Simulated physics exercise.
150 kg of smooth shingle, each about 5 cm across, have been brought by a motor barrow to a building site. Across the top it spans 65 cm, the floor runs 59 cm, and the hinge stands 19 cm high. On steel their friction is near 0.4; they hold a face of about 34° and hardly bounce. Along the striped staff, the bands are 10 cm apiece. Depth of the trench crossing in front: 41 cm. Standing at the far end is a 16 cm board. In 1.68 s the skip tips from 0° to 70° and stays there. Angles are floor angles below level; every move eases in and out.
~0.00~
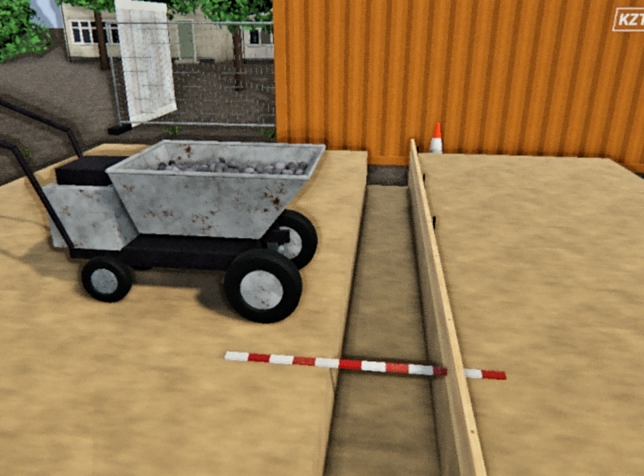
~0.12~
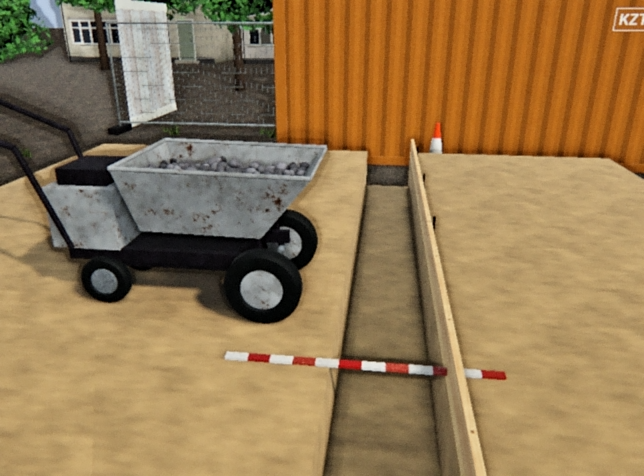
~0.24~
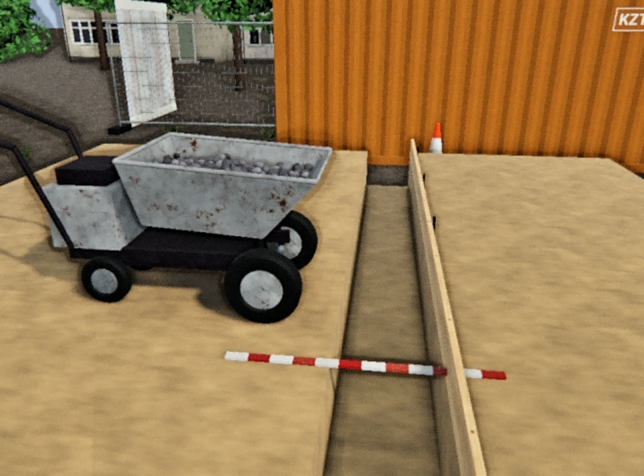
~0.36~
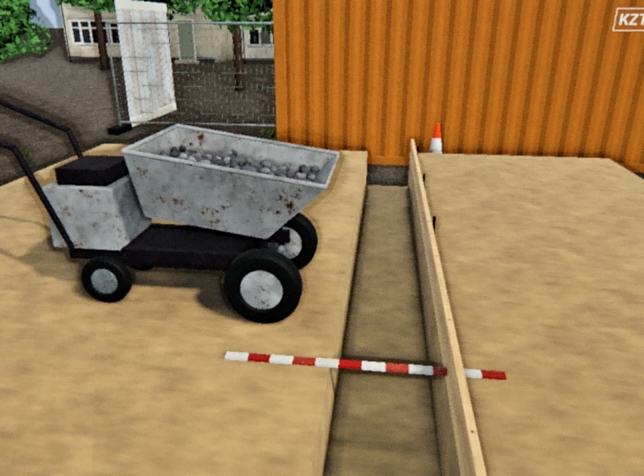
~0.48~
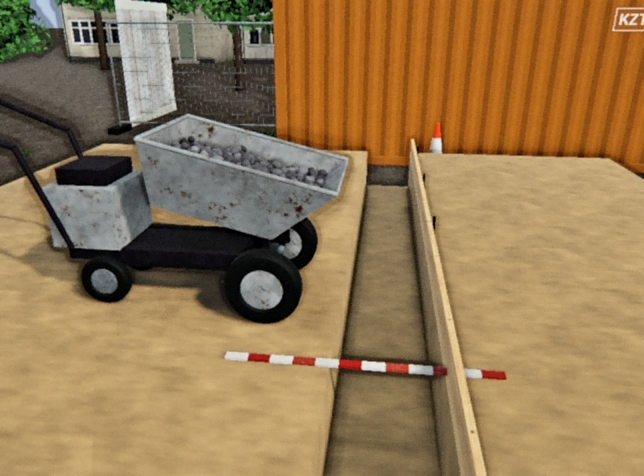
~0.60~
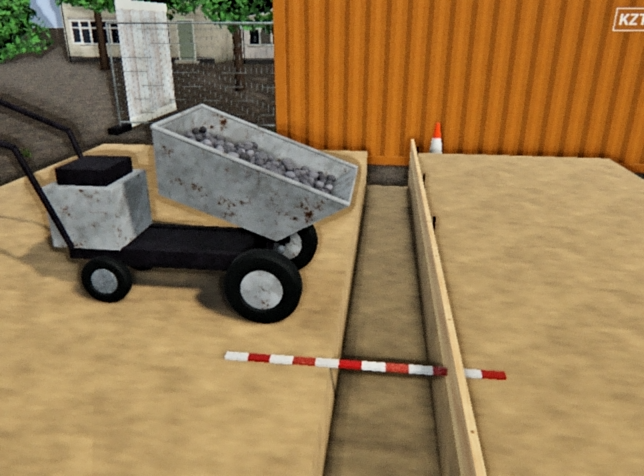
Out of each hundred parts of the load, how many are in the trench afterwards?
About 95 out of 100.
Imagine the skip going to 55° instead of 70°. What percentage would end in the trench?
Share in trench: Approx. 65%.
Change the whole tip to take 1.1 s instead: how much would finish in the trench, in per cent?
90 per cent.
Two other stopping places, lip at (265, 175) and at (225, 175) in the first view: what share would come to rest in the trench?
Around 100% for the first place and 95% for the second.
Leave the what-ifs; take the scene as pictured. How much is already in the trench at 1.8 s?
At that moment: Approx. 55 %.
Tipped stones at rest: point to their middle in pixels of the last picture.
At about pixel (399, 355) in the last view.
After 1.3 s the floor is at 59°; 99 % in the skip, 1 % in the trench; the foremost stones are at (403, 261).
After 1.8 s the floor is at 70°; 42 % in the skip, 54 % in the trench, 4 % past the trench; the foremost stones are at (504, 305).
After 2.1 s the floor is at 70°; 17 % in the skip, 78 % in the trench, 5 % past the trench; the foremost stones are at (549, 308).
After 4.1 s the floor is at 70°; 0 % in the skip, 95 % in the trench, 5 % past the trench; the foremost stones are at (562, 314).
